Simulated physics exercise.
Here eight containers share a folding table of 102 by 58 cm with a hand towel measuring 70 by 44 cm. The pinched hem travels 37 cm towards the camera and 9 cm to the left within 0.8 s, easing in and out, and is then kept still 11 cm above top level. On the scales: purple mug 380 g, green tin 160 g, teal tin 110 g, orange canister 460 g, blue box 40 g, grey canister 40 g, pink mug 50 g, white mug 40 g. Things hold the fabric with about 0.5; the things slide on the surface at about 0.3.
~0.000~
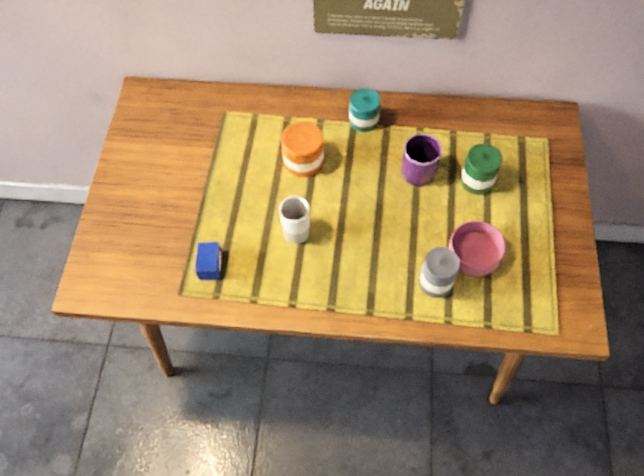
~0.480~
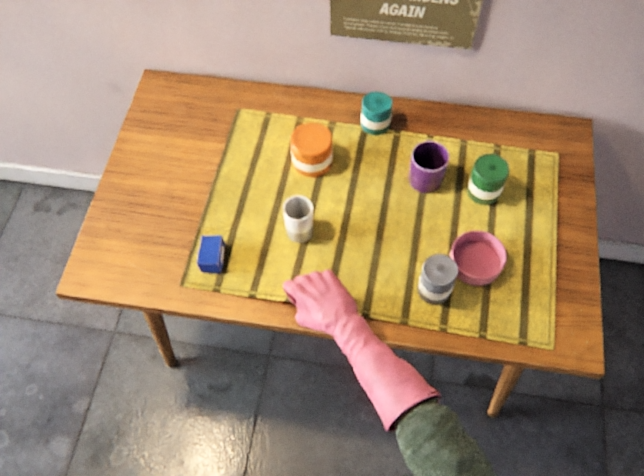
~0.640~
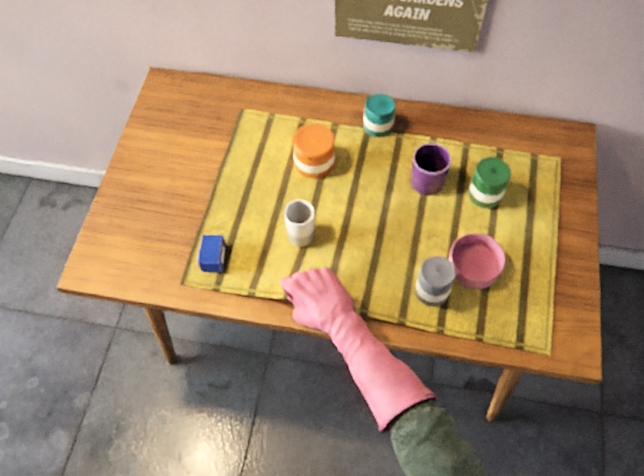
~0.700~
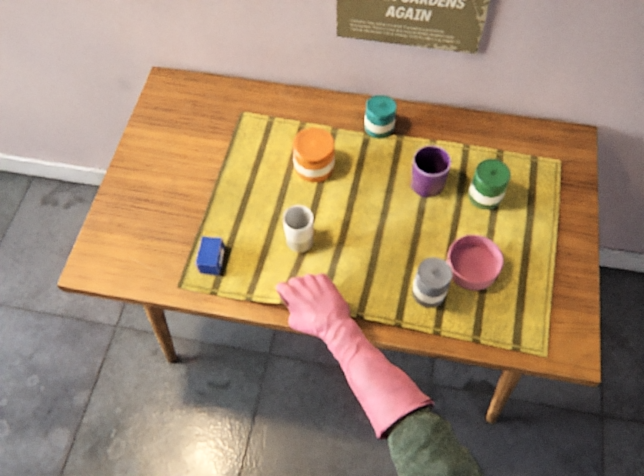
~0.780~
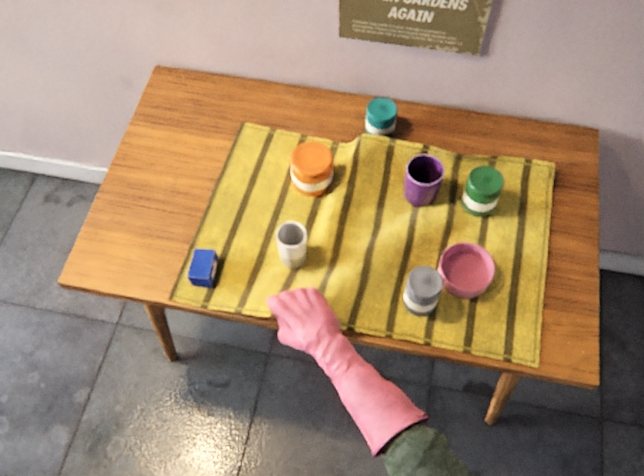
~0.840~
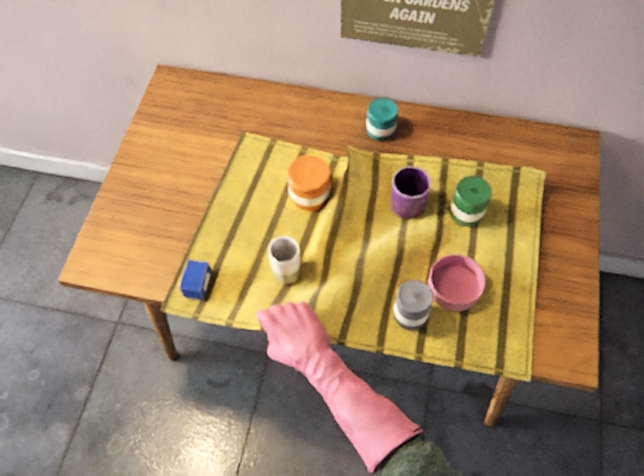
A pink-gloved hand pulls the striped yellow towel and the containers on it slightly forward, leaving the teal tin behind.
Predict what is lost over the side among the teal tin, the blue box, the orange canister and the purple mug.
The teal tin keeps to the top, the blue box drops off, the orange canister goes over the edge, the purple mug drops off.
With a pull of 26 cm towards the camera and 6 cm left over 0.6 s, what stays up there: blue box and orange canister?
Then: Blue box goes over, orange canister stays on.
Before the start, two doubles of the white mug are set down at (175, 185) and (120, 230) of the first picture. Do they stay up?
In turn: Remains, stays up.
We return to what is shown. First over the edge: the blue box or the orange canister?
First goes the blue one.
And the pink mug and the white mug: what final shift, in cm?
About: Pink mug over the edge, white mug off the top.
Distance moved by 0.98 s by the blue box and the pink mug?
About: Blue box 15 cm, pink mug 15 cm.
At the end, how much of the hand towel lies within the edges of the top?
Some 0 per cent of it.
At 1.0 s, 75 % of the hand towel is still over the top; orange canister 19 cm off its start, purple mug 18 cm off its start, blue box 16 cm off its start.
At 1.1 s, 55 % of the hand towel is still over the top; orange canister 29 cm off its start, purple mug 28 cm off its start, blue box over the edge.
At 1.3 s, 30 % of the hand towel is still over the top; purple mug 40 cm off its start at (305, 306), orange canister 39 cm off its start at (231, 305), blue box over the edge.
At 1.4 s, 10 % of the hand towel is still over the top; orange canister 48 cm off its start, purple mug 47 cm off its start, blue box over the edge.
At 3.0 s, 0 % of the hand towel is still over the top; purple mug over the edge, orange canister over the edge, blue box over the edge, teal tin 0 cm off its start at (383, 109).
